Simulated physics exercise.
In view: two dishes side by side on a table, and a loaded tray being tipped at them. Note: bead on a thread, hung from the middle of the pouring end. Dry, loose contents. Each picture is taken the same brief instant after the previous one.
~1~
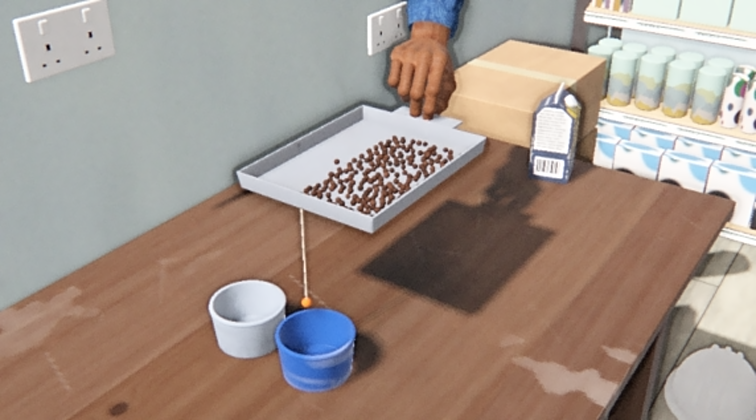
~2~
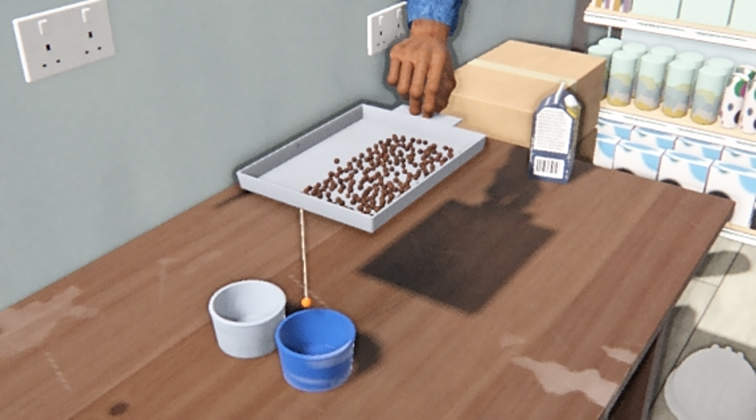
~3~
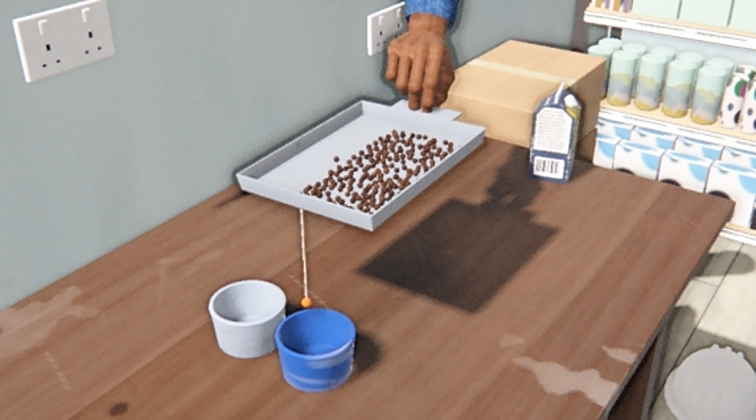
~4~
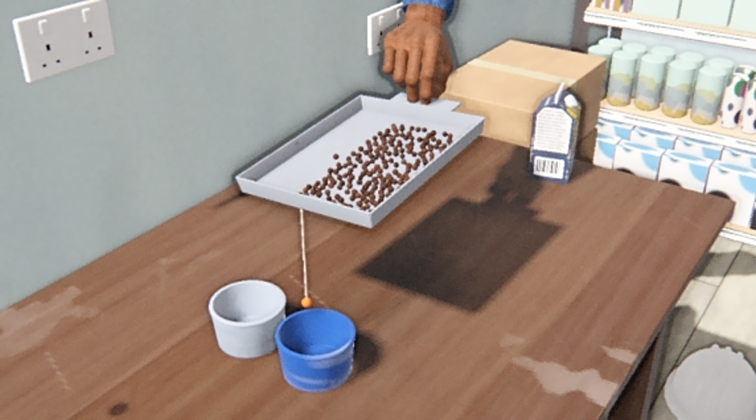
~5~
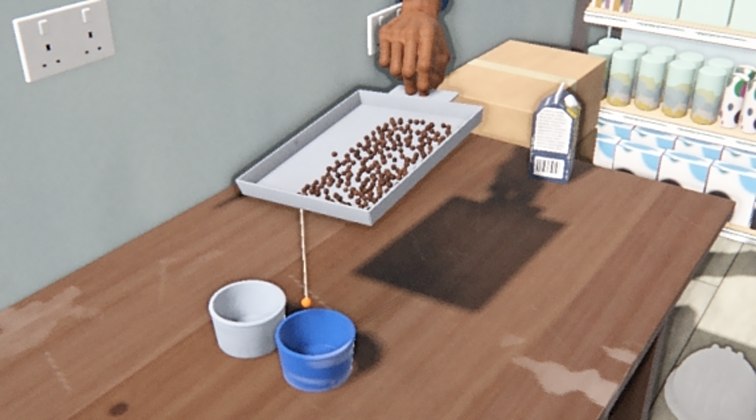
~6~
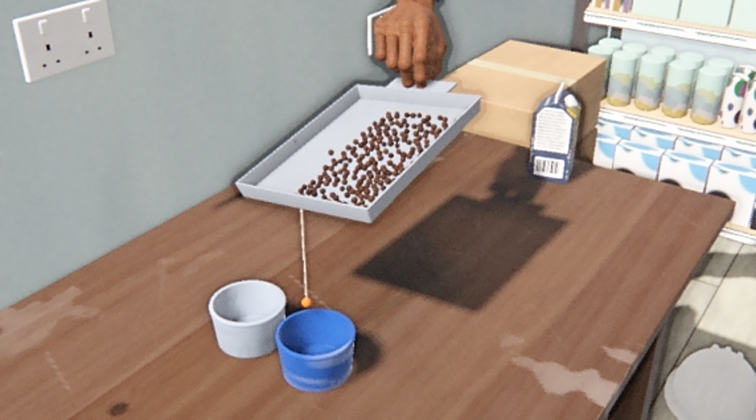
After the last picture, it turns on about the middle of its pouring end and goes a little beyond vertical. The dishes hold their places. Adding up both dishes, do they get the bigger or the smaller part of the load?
They get the bigger part.
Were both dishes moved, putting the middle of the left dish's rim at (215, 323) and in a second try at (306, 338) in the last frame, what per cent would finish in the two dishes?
0 %, then 0 %.
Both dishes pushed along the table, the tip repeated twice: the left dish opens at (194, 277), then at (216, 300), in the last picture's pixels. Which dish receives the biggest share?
Well, first the one further right, then the one further left.
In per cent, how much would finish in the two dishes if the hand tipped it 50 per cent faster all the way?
It would be close to 70 per cent.
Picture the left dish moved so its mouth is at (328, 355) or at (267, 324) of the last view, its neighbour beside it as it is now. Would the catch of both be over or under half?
Taking the places in turn, it's shy of half and then shy of half.
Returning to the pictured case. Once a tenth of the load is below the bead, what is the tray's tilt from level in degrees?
Roughly 90 degrees of tilt.
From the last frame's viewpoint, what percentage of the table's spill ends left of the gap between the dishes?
It amounts to some 60 percent.
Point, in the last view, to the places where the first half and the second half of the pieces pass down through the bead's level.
(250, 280) for the early half, (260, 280) for the late half.
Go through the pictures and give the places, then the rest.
Corners of the pouring end at (241, 172) and (372, 216), level; middle of the load at (378, 175), allspice berries; left dish at (224, 334); right dish at (292, 367); bead on its thread at (307, 303), in the first frame.
Corners of the pouring end at (241, 172) and (371, 216), level; middle of the load at (378, 174), in the second frame.
Corners of the pouring end at (240, 174) and (371, 214), tipped barely, lowest at the left corner; middle of the load at (378, 172), in the third frame.
Corners of the pouring end at (240, 177) and (369, 212), tipped a little, lowest at the left corner; middle of the load at (377, 167), in the fourth frame.
Corners of the pouring end at (240, 179) and (368, 209), tipped a little, lowest at the left corner; middle of the load at (376, 163), in the fifth frame.
Corners of the pouring end at (239, 182) and (366, 207), tipped a little, lowest at the left corner; middle of the load at (372, 160); left dish at (224, 334); right dish at (292, 367), in the sixth frame.
Soon after the last picture, tray tipped steeply; nearly all on the tray; a stray few in the left dish; a stray few in the air.
A little later, tray tipped right over; about a quarter on the tray; about half in the left dish; a stray few outside both; about a quarter in the air.
Later still, tray tipped past a quarter turn; most in the left dish; about a quarter outside both.
At rest, tray tipped past a quarter turn; none in the right dish; most in the left dish; about a quarter outside both.
